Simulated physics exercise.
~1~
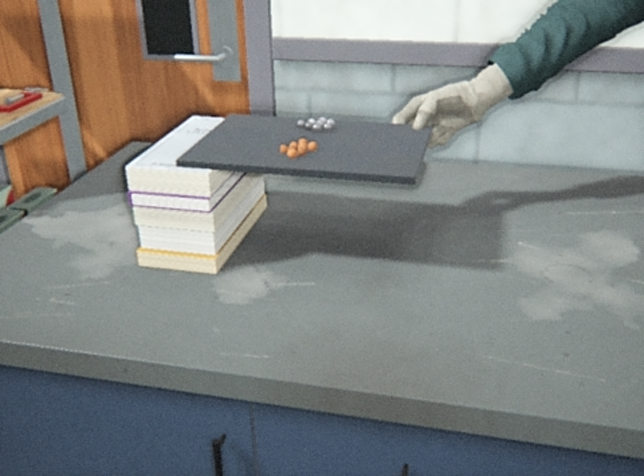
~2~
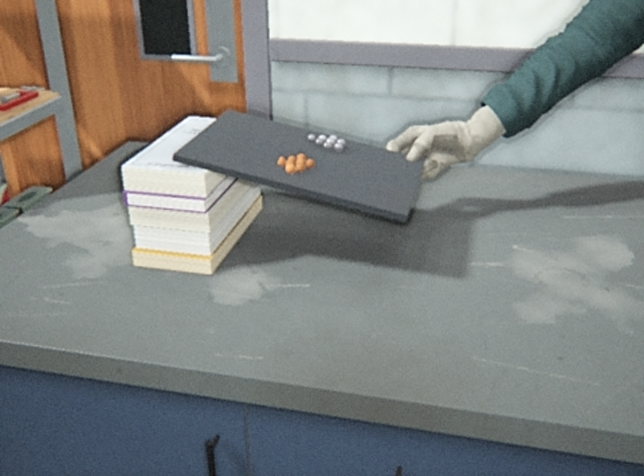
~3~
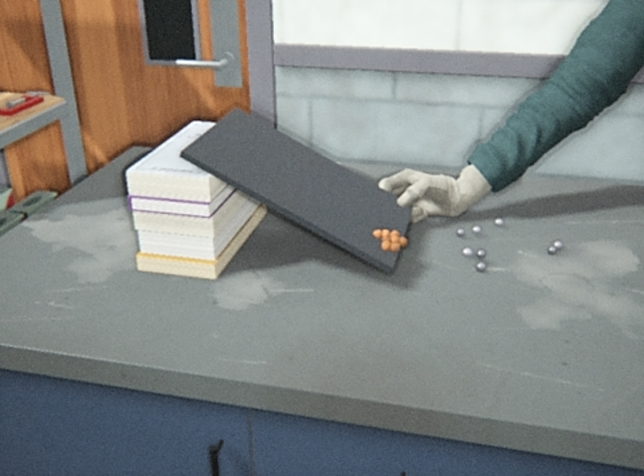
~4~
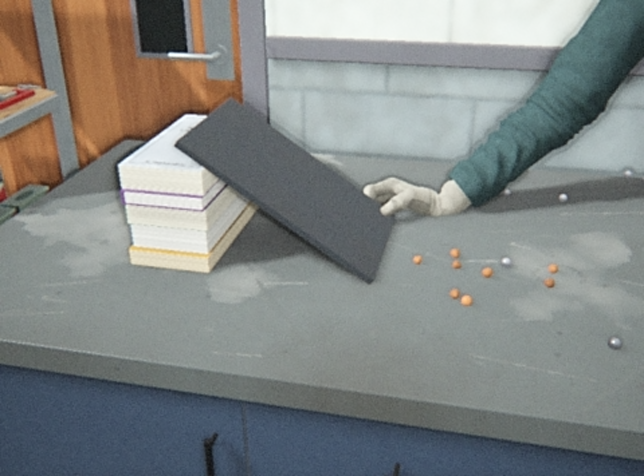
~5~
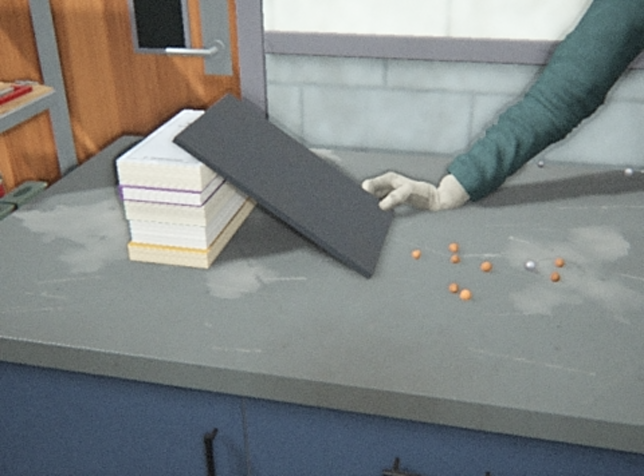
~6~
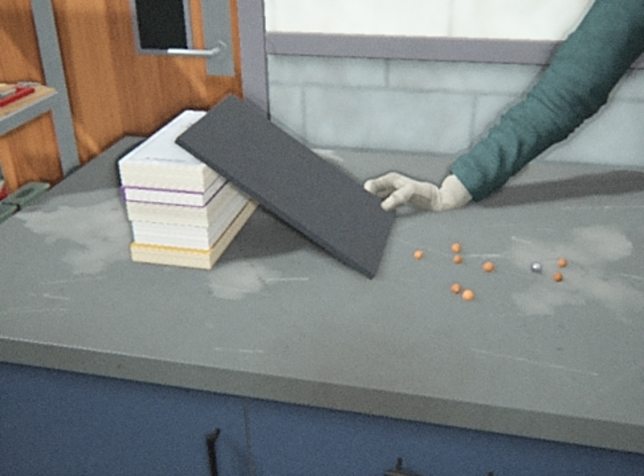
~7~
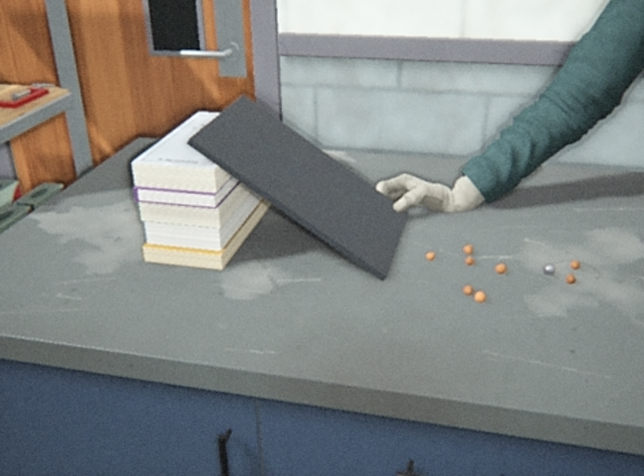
Gloved hand lowering one end of a dark board propped on books, silver balls rolling off farther than the orange ones.
